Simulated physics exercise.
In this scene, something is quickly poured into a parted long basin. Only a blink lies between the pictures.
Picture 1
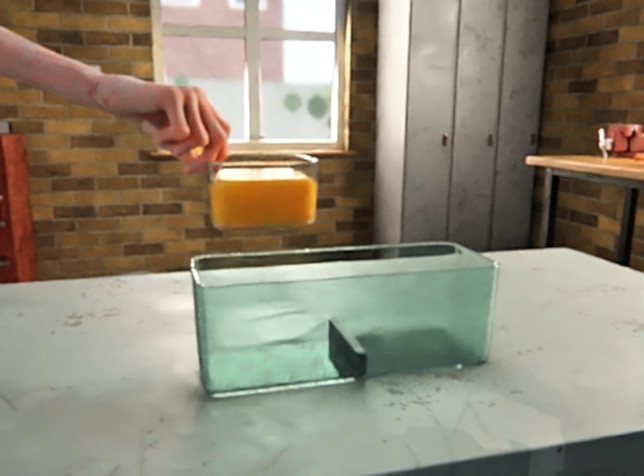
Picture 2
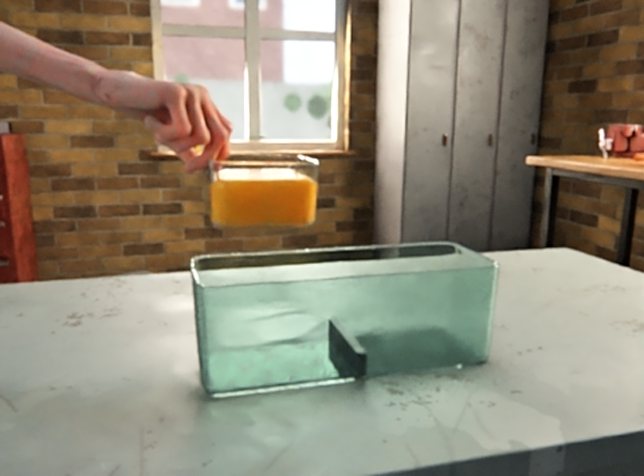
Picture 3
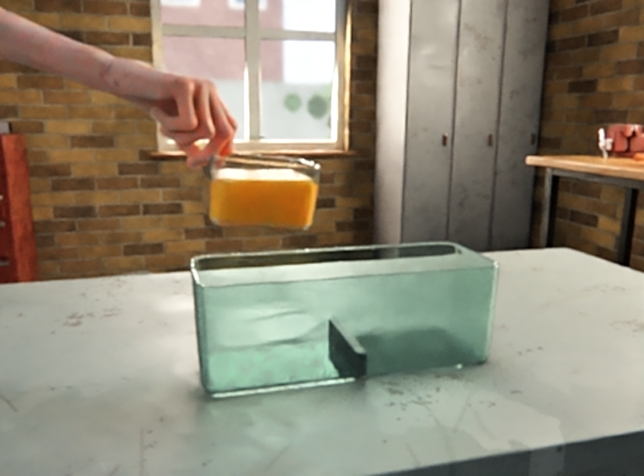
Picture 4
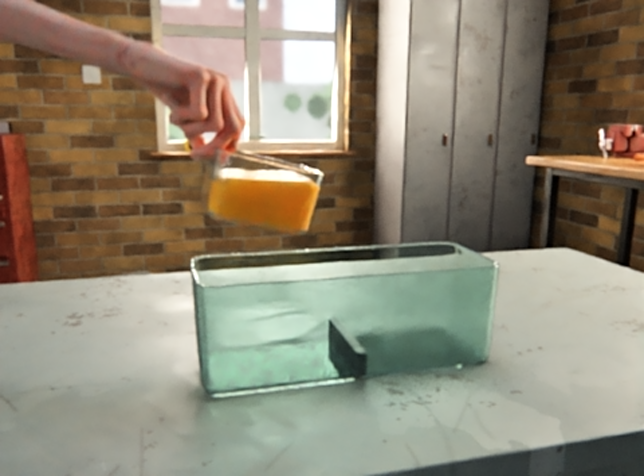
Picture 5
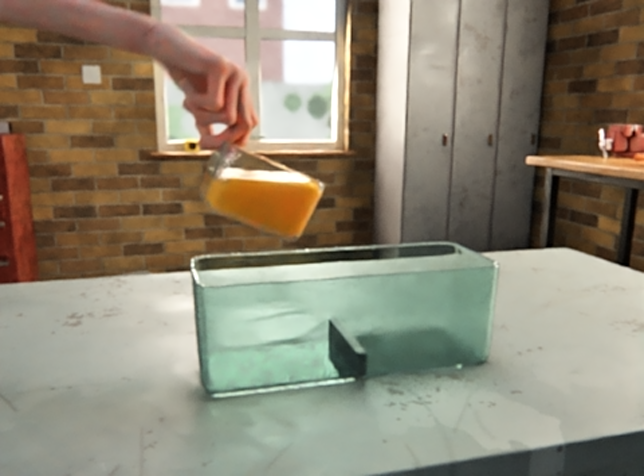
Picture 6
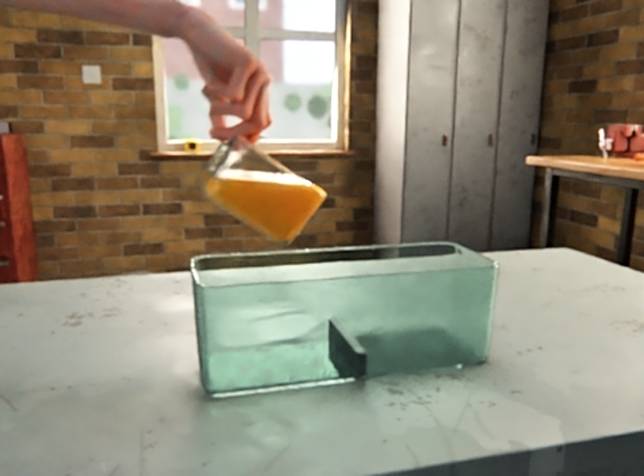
In a brick-walled room, a hand tilts a glass container of orange liquid rightward above a divided basin.
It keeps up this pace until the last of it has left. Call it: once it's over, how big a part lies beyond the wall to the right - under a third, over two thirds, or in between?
In between.
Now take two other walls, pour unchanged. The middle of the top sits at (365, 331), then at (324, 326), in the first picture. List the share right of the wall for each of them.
Well, it's close to 20 per cent for the first one, then 75 per cent for the other.
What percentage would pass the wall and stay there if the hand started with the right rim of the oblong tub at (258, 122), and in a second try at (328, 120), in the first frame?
Roughly 25 % and 70 %.
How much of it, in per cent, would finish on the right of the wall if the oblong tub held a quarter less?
Roughly 30 in a hundred.
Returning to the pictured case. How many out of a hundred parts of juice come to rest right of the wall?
I'd put it near 45 per cent.
A moment on, the oblong tub is tipped right over and 24 per cent is still to pour, 23 is left of the wall and 24 right of it.
Next, the oblong tub is tipped right over and 5 per cent is still to pour, 43 is left of the wall and 48 right of it.
Then the oblong tub is tipped right over and 0 per cent is still to pour, 49 is left of the wall and 47 right of it.
Later the oblong tub is tipped right over and 0 per cent is still to pour, 51 is left of the wall and 47 right of it.
Finally, 51 per cent lies left of the wall, 46 right of it and 2 outside.
